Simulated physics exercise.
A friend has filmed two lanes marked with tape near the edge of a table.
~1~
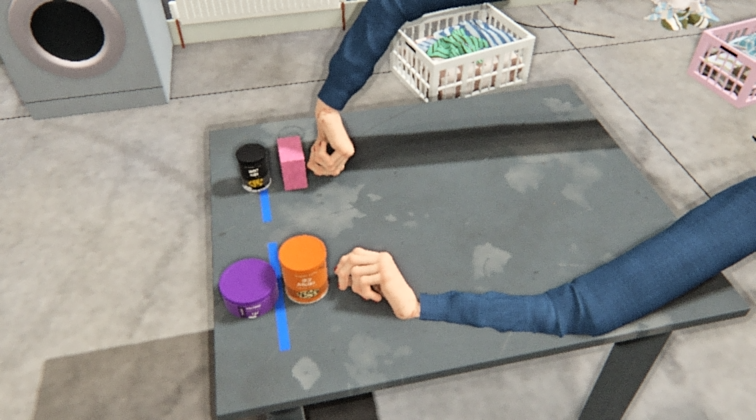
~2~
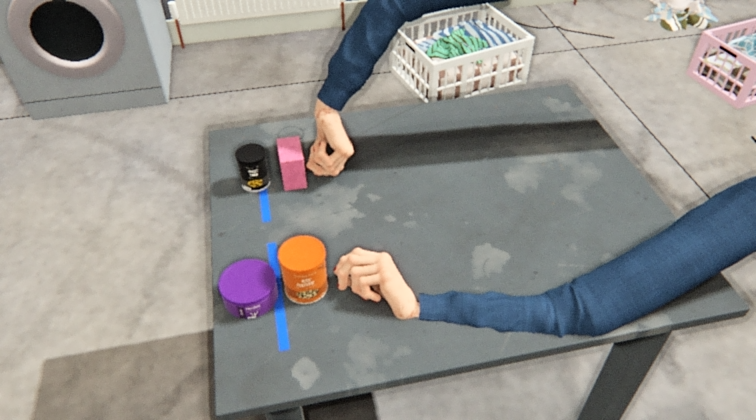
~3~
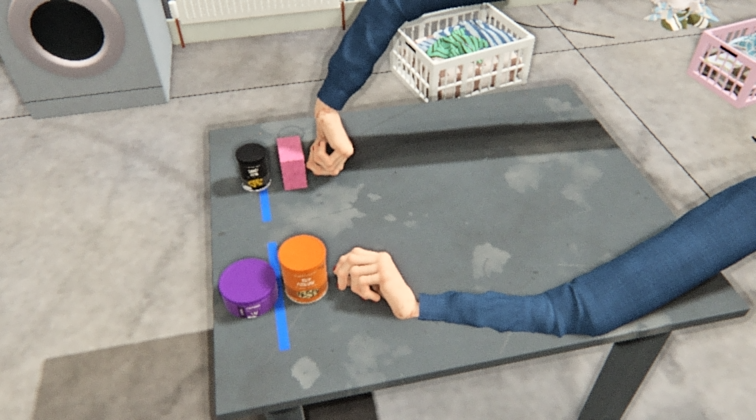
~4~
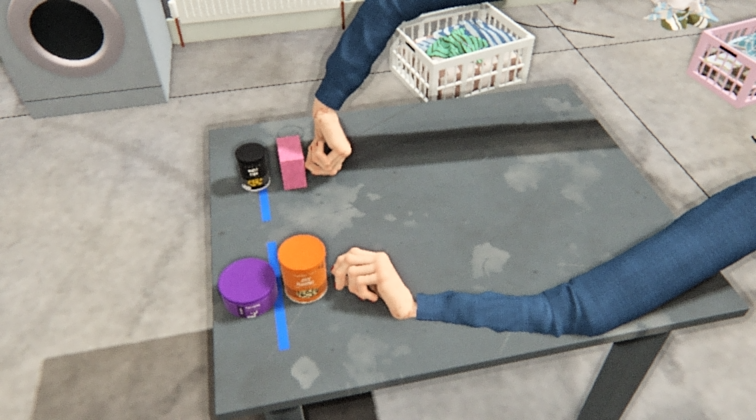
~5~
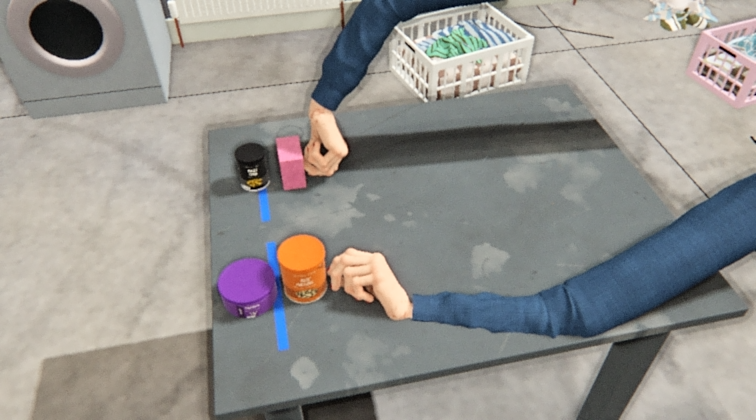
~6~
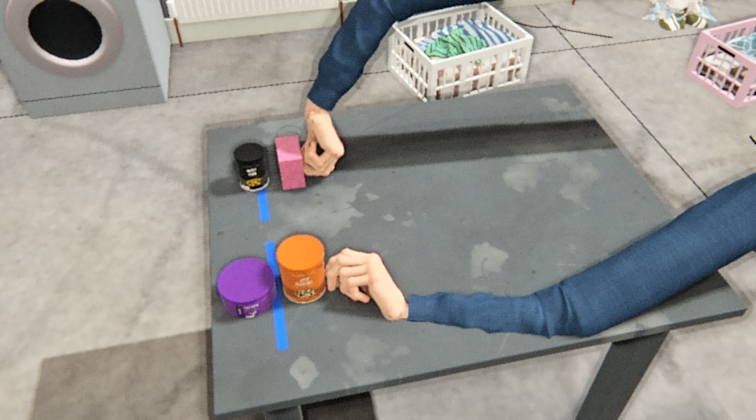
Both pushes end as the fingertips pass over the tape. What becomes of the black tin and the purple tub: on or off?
As it turns out, the black tin remains on top; the purple tub falls off the table.
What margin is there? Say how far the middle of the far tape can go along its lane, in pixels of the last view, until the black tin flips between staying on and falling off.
Some 12 pixels, left.
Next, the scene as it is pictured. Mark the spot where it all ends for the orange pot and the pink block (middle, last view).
The orange pot around (245, 280); the pink block around (243, 169).
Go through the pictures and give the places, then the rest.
The first frame shows black tin (254, 168); purple tub (250, 288); pink block (292, 163).
The second frame shows purple tub (249, 289); orange pot (304, 271).
The third frame shows black tin (253, 168); pink block (292, 163).
The fourth frame shows purple tub (249, 288); orange pot (304, 270).
The fifth frame shows black tin (252, 168); pink block (291, 163).
The sixth frame shows black tin (252, 167); purple tub (248, 288); orange pot (303, 270).
Then, 1.30 s past the last view, black tin travelled about its own width near (217, 172); purple tub leaning 17° off how it started near (195, 299).
Then, 1.64 s past the last view, black tin travelled about its own width near (215, 172); purple tub in the air near (185, 395).
Finally, the black tin is still on the table, near (215, 172); the purple tub drops to the floor.
